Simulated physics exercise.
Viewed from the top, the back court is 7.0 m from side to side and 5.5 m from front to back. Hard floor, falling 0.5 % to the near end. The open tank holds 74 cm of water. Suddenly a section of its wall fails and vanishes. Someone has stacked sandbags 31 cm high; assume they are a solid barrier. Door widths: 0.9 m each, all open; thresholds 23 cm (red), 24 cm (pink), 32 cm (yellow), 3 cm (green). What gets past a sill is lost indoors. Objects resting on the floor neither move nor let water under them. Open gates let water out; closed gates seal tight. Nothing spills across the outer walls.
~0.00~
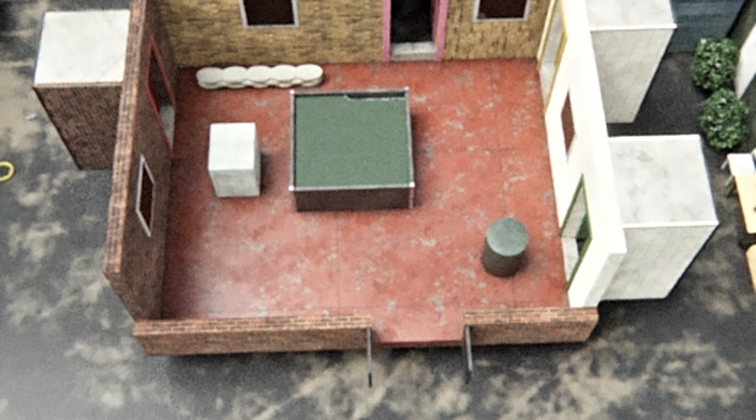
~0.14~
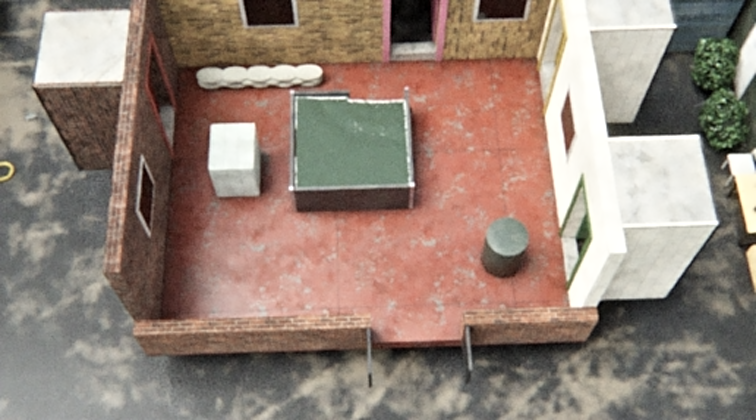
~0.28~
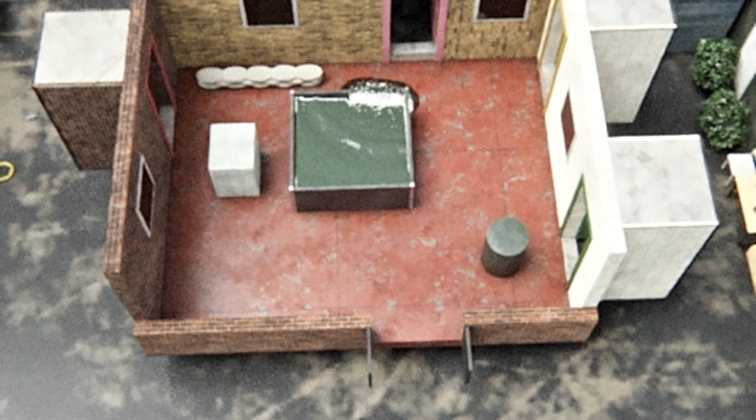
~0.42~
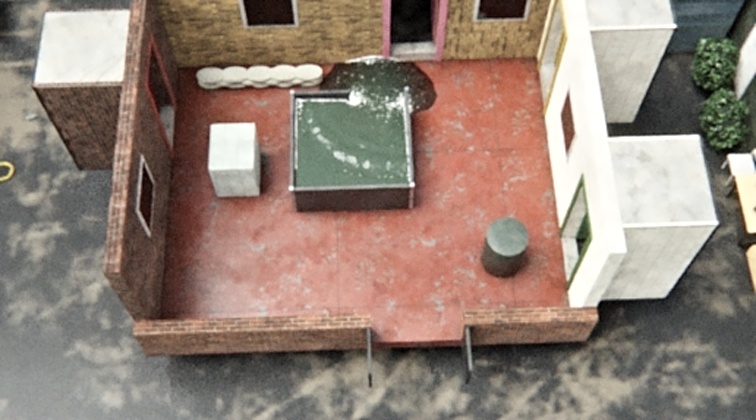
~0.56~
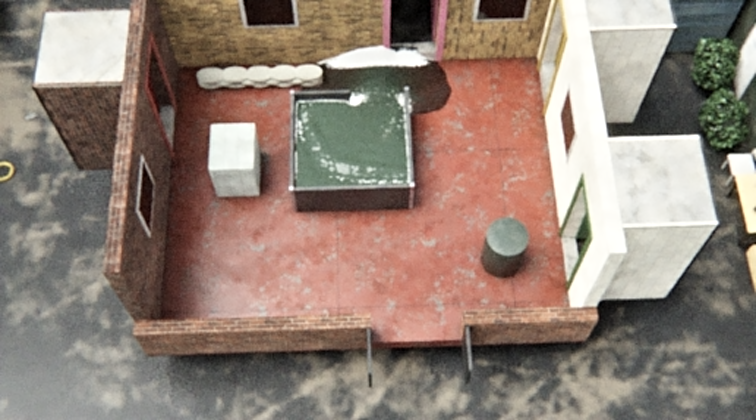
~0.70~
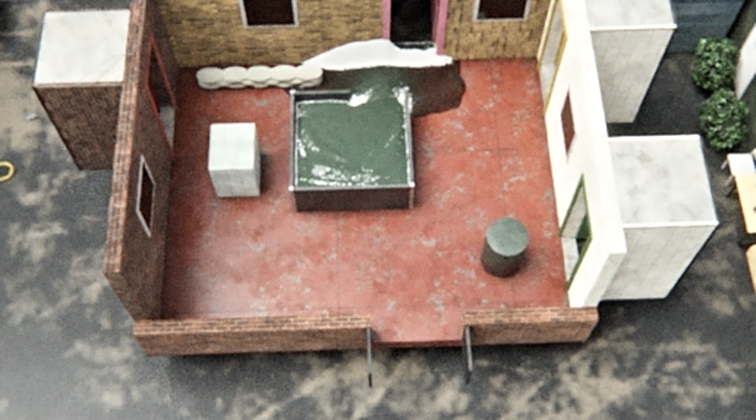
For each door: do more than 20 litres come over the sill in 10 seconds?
As I see it, the red door will hold enough water back. The pink door will not hold enough water back. The yellow door will hold enough water back. The green door will not hold enough water back.
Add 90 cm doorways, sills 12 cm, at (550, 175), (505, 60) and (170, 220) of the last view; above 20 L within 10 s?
Door 1: Lower; door 2: Higher; door 3: Lower.
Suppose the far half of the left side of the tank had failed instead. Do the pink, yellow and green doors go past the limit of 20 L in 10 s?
Pink falls short; yellow falls short; green exceeds.
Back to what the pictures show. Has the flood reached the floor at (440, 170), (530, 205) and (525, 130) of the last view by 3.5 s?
Untouched, soaked, soaked.
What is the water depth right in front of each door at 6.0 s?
Depth readings (cm): Red = 9; pink = 15; yellow = 16; green = 6.
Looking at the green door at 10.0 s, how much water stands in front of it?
I'd say close to 6.5 cm.
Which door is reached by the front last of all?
Last: Green.
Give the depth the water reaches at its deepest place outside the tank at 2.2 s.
Around 44 centimetres.
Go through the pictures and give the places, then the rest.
In the first picture, still water, 74 cm deep, in the open tank at (351, 140).
In the second picture, water pours out on the open tank's far side and has run 0.6 m, to a hidden place; typically 6 cm deep outside, 74 cm at the open tank's back.
In the third picture, water pours out on the open tank's far side and has run 0.9 m, to (348, 87); typically 11 cm deep outside, 74 cm at the open tank's back.
In the fourth picture, water pours out on the open tank's far side and has run 1.4 m, to (344, 64); typically 9 cm deep outside, 74 cm at the open tank's back.
In the fifth picture, the front is at (319, 64), 1.6 m from the gap on the open tank's far side; 2.7 m2 of floor is under water; 68 cm left at the back of the open tank.
In the sixth picture, the front is at (456, 61), 2.0 m from the gap on the open tank's far side; 3.0 m2 of floor is under water; 62 cm left at the back of the open tank.
After 1.4 s water covers 15 % of the floor and is deepest (50 cm) near (375, 71); red door not reached, pink door 43 cm at the sill, 46 L in, yellow door not reached, green door not reached.
After 2.2 s water covers 25 % of the floor and is deepest (44 cm) near (179, 68); red door 2 cm at the sill, 0 L in, pink door 35 cm at the sill, 112 L in, yellow door 31 cm at the sill, 1 L in, green door not reached.
After 3.5 s water covers 50 % of the floor and is deepest (33 cm) near (179, 68); red door 5 cm at the sill, 0 L in, pink door 26 cm at the sill, 141 L in, yellow door 23 cm at the sill, 2 L in, green door 4 cm at the sill, 0 L in.
After 6.0 s water covers 85 % of the floor and is deepest (21 cm) near (179, 68); red door 9 cm at the sill, 0 L in, pink door 15 cm at the sill, 144 L in, yellow door 16 cm at the sill, 2 L in, green door 6 cm at the sill, 6 L in.
After 10.0 s water covers 95 % of the floor and is deepest (16 cm) near (169, 201); red door 5 cm at the sill, 0 L in, pink door 8 cm at the sill, 144 L in, yellow door 9 cm at the sill, 2 L in, green door 6 cm at the sill, 45 L in.
